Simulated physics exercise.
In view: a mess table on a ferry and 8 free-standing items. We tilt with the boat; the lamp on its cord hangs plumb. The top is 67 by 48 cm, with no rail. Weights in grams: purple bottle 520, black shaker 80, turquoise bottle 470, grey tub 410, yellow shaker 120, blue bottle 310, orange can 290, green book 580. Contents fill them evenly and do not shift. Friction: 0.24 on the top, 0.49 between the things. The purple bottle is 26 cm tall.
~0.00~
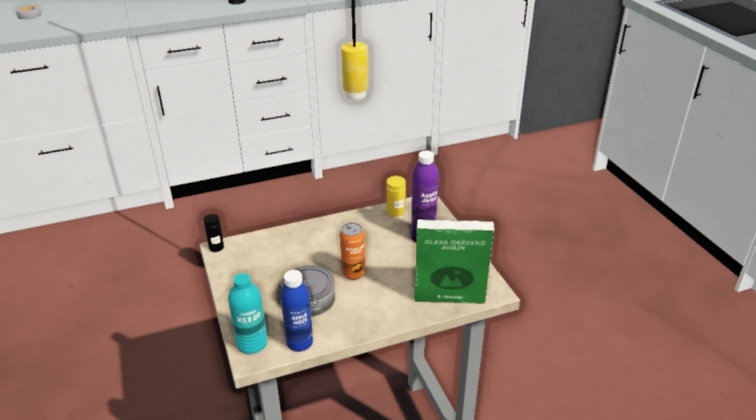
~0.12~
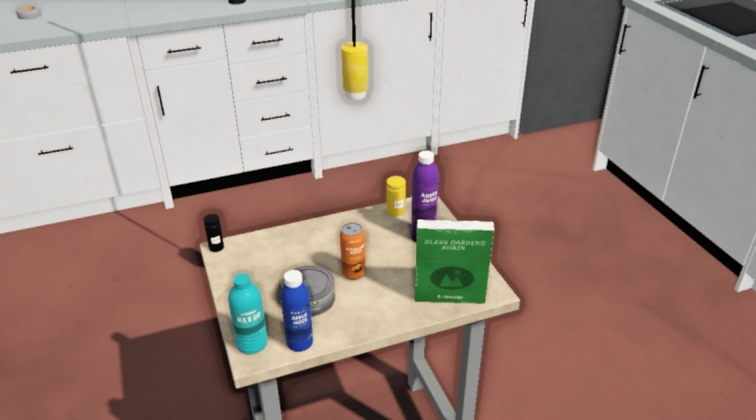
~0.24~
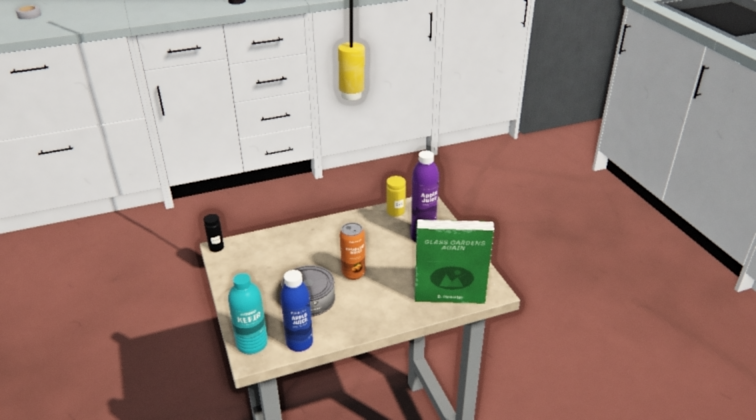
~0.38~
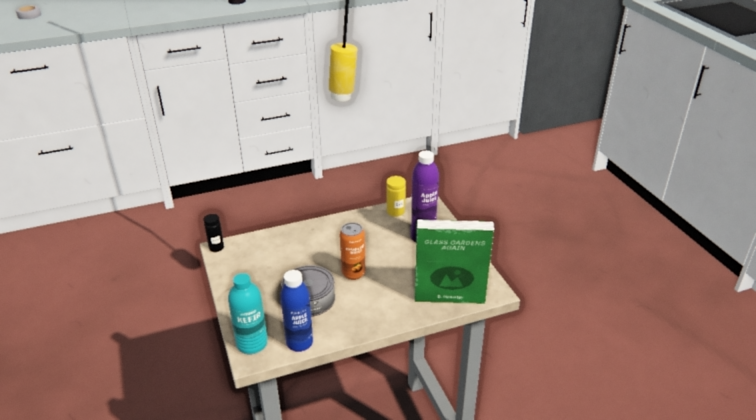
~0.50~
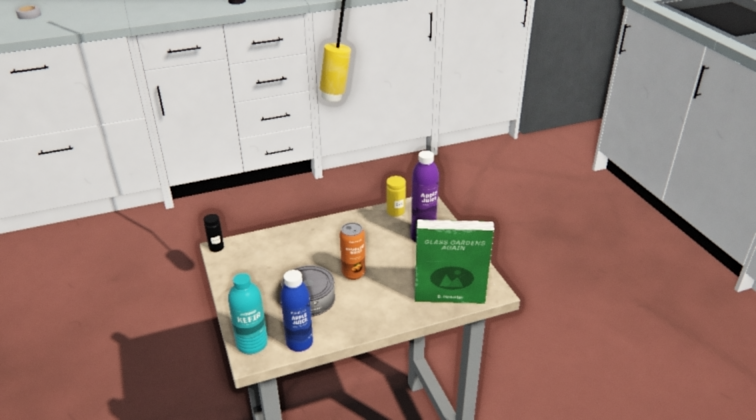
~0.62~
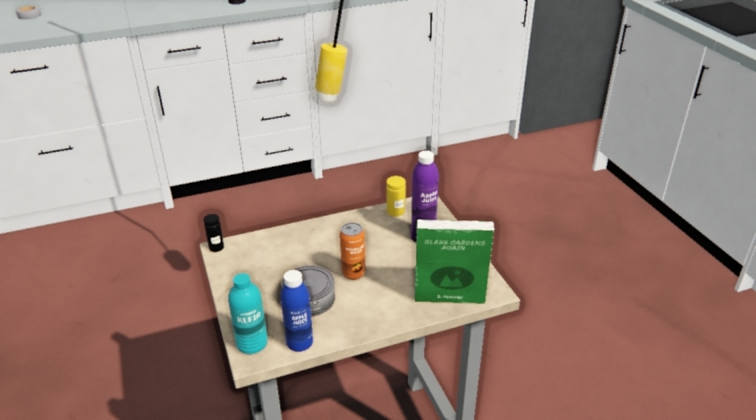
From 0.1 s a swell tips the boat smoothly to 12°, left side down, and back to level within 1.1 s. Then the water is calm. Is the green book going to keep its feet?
The green book is still upright.
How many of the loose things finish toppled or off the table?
0 of them.
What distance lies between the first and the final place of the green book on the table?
Some 0 cm.
After 1.02 s, boat heeled 3°, left side down.
After 1.32 s, boat level.
At rest (1.7 s), all 8 in place, give or take 5 cm. In the last view, green book near (452, 263).
